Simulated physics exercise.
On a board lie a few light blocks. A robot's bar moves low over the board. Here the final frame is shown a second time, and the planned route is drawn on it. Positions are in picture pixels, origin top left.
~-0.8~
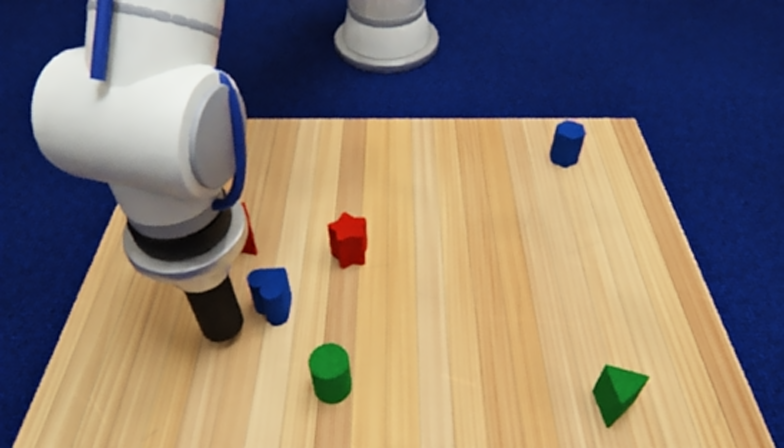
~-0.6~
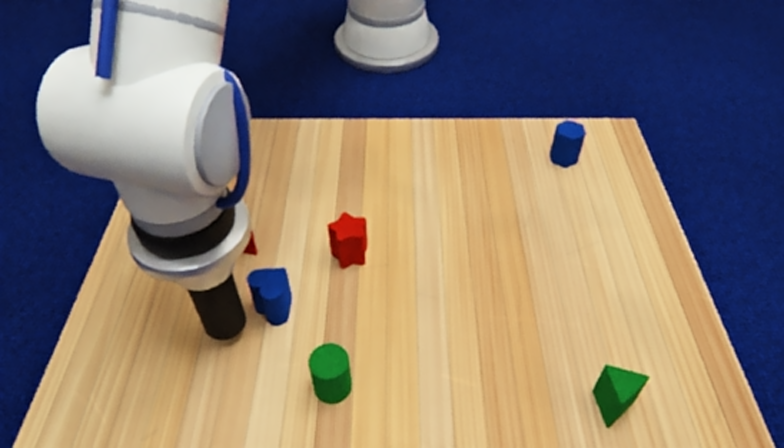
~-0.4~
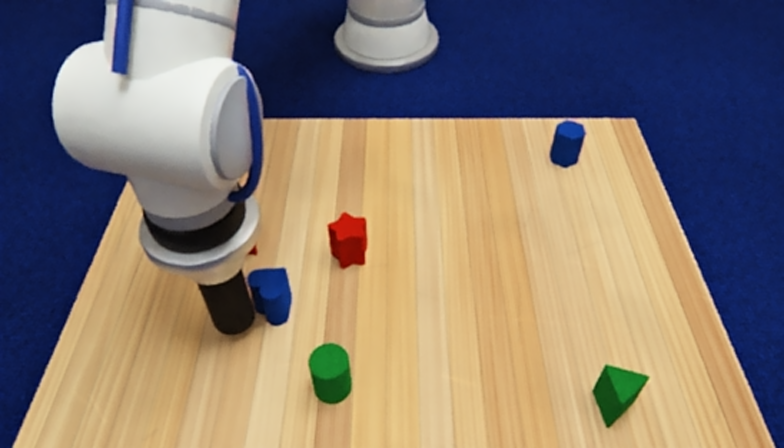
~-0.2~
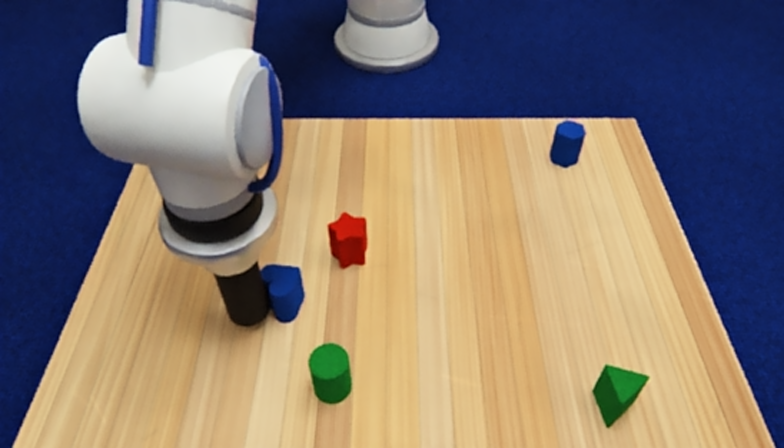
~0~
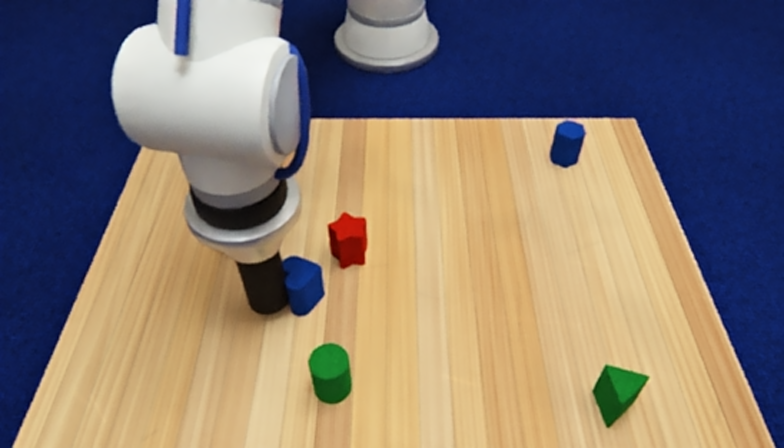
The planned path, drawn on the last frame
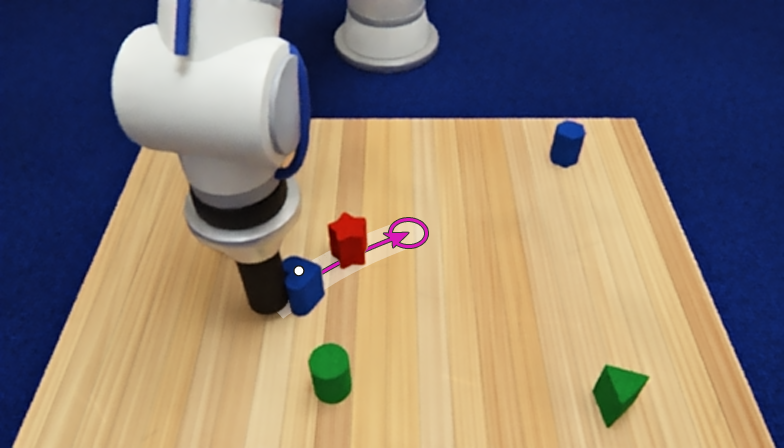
Robot arm easing its black bar rightward against a blue block and pushing it slowly across a wooden board toward the right.
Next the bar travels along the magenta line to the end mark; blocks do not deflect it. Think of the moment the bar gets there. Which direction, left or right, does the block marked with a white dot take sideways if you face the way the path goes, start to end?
My prediction: Rightwards.
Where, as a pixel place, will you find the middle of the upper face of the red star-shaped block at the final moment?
The middle of its upper face should be somewhere near (421, 181).
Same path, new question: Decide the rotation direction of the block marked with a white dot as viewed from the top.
Clockwise rotation.
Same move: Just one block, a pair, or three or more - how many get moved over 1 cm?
Answer: Two blocks.
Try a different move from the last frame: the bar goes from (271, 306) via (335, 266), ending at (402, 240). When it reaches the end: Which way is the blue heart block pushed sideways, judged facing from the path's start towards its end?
It heads right.
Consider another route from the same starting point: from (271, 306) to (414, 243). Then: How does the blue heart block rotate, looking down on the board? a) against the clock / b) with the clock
Choice b: With the clock.
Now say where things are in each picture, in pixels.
The first frame shows lower end of the bar at (223, 325), tops of blocks, red triangular piece hidden, blue heart block at (268, 281), red star-shaped block at (348, 226).
The second frame shows bar at (226, 323), blocks as before.
The third frame shows bar at (235, 318), blocks as before.
The fourth frame shows bar at (249, 310), blue heart block at (280, 277).
The fifth frame shows bar at (269, 299), red triangular piece hidden, blue heart block at (299, 271), red star-shaped block at (348, 226).
The drawn path runs from (271, 306) through (339, 263) to (409, 233); the dot is on the blue heart block.
The first path, step by step. One third of the way, bar at (317, 267); blue heart block at (346, 252), turned 30° clockwise; red star-shaped block at (354, 222), turned 25° anticlockwise.
Two thirds of the way, bar at (362, 243); blue heart block at (368, 249), turned 80° clockwise; red star-shaped block at (390, 203), turned 50° anticlockwise.
At the end, bar at (409, 225); red triangular piece not moved; blue heart block at (368, 249), turned 80° clockwise; red star-shaped block at (421, 181), turned 105° anticlockwise.
